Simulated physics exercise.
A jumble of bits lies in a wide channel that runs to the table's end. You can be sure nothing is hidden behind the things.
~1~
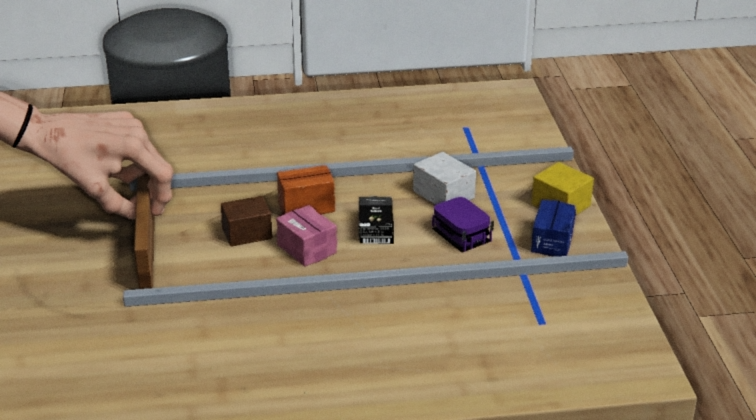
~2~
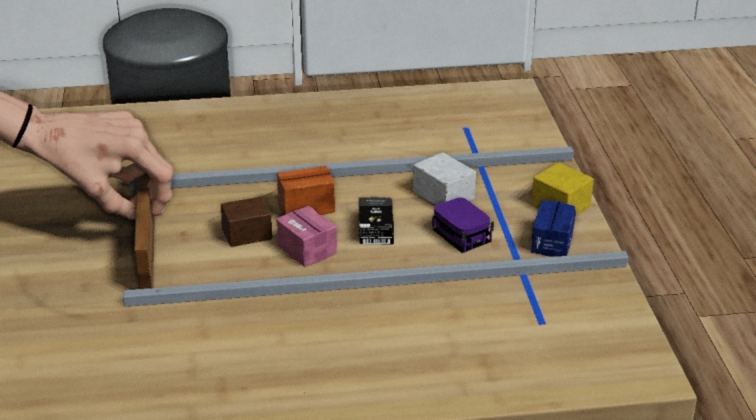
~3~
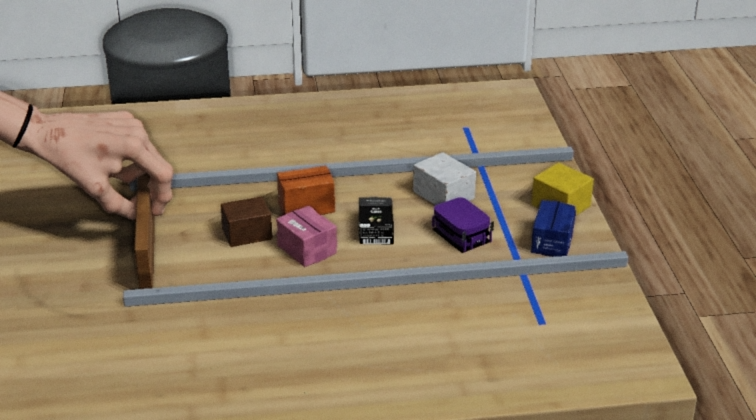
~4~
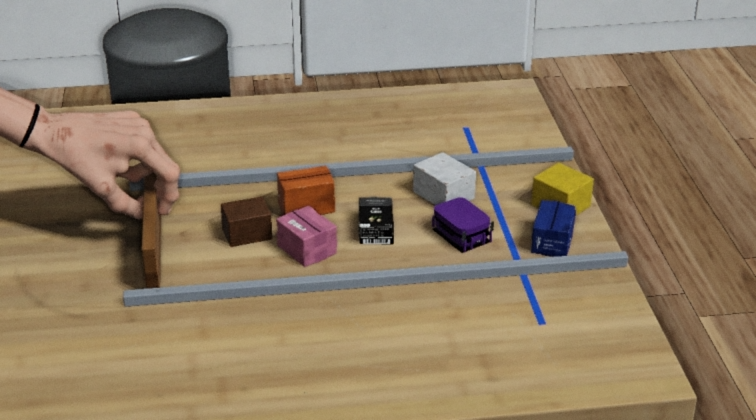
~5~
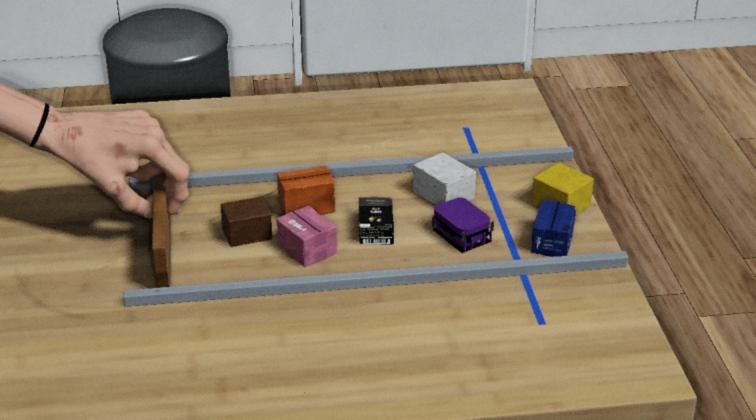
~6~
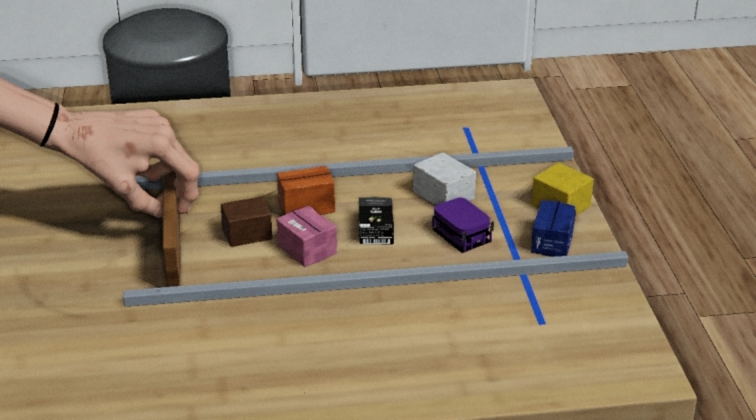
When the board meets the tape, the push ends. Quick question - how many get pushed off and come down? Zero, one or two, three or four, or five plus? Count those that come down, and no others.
Well, a single one or a pair drops off the table this time.
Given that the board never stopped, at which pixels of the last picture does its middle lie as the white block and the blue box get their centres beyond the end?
Approx. (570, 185) / approx. (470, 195) for the other.
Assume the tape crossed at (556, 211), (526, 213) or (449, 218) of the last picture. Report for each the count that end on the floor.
Going through each try, you'd get 4, 3 and 0.
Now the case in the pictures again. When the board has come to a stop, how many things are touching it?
It touches 4.
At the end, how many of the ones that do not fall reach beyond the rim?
The answer comes to 2.
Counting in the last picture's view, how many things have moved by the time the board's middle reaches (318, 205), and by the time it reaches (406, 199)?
At the one place 4, at the other 6.
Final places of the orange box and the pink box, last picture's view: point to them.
Taking them in turn, first comes (521, 186), then (532, 231).
A little later, none off yet; yellow block at rest near (562, 192); blue box at rest near (554, 228); purple case at rest near (462, 225).
When it is over, the number that fall off is one or two; down, blue box.
